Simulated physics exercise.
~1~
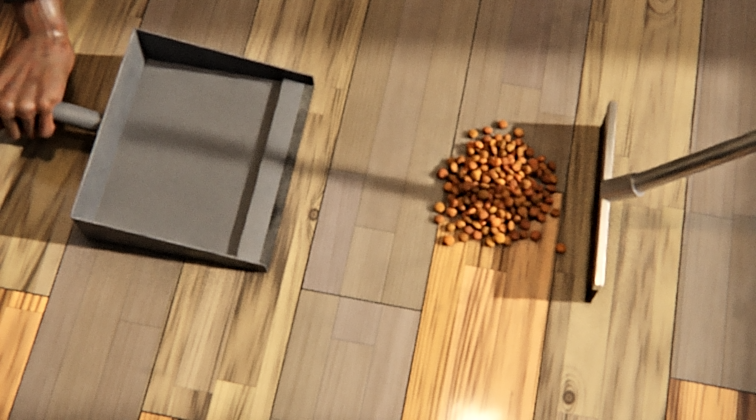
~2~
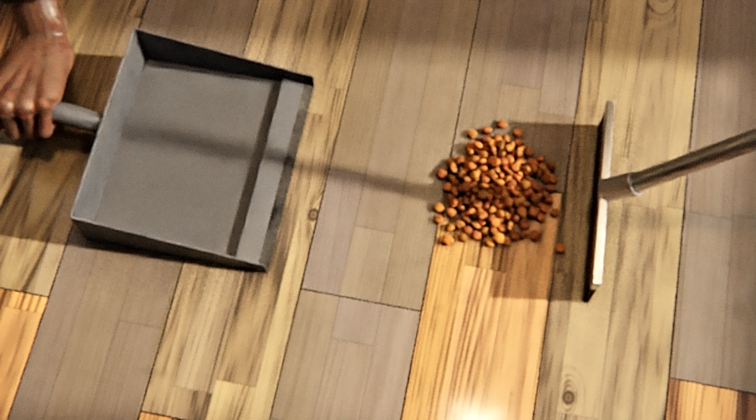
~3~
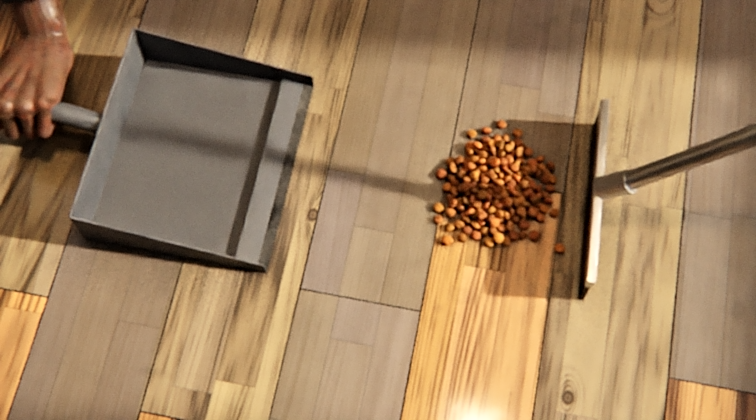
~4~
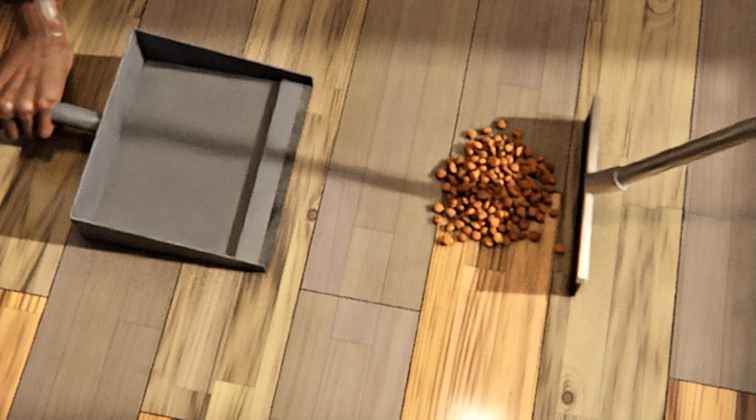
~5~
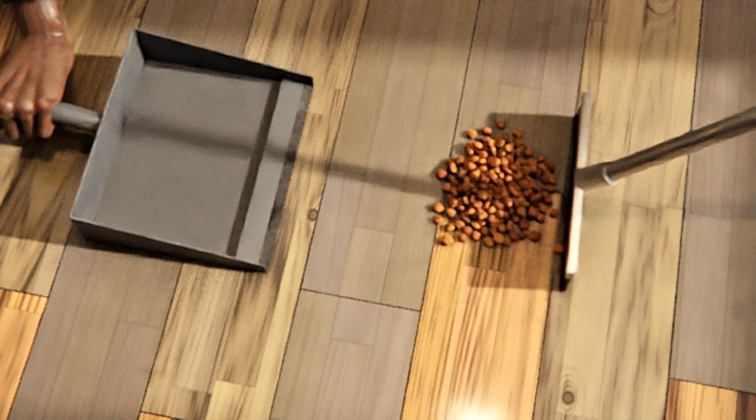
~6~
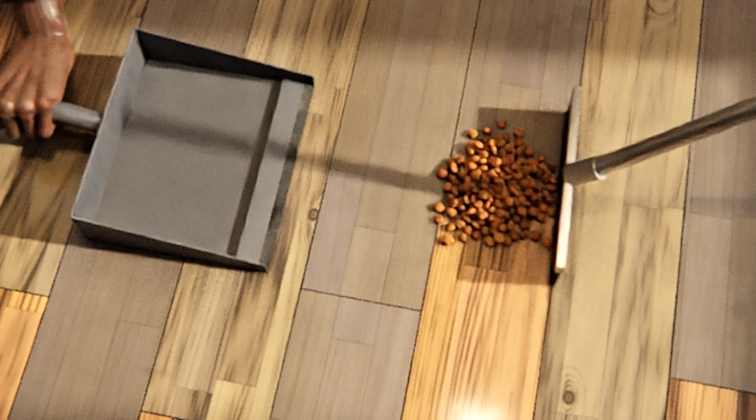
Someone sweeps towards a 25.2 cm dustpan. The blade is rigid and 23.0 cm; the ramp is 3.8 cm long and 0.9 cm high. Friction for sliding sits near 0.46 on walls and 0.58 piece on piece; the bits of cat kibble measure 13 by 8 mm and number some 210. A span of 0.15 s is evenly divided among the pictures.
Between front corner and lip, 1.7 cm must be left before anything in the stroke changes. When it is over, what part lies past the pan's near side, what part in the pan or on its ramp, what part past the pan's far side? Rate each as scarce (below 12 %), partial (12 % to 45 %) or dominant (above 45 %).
Ratings: Near side - scarce; pan - partial; far side - partial.
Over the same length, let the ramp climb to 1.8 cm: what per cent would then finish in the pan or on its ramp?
Something like 25 per cent, ramp included.
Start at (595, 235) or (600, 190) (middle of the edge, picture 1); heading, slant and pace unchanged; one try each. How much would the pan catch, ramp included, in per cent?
Roughly 35 % and 20 %.
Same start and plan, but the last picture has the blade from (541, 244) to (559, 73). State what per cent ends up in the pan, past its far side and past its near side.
Final per cent - pan 5, far 40, near 0.
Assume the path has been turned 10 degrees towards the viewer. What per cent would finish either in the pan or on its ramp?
The pan, ramp included, would get around 50 per cent.
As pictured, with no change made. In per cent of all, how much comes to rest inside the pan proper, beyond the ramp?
Something like 5 per cent of the whole.
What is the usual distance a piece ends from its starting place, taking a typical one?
26 cm or thereabouts.
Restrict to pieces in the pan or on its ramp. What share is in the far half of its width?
Share: Approx. 90 %.
Then, 0.33 s after the last picture, middle of the blade 18 cm from the lip; 0 % over the lip, far side 5 %, near side 0 %.
Then, 0.55 s after the last picture, middle of the blade 8 cm from the lip; 0 % over the lip, far side 15 %, near side 0 %.
Then, 0.88 s after the last picture, middle of the blade 2 cm from the lip; 30 % over the lip, far side 25 %, near side 0 %.
In the end, near side 0 %, pan 30 %, far side 25 %, in front of the lip or behind the blade 45 %.
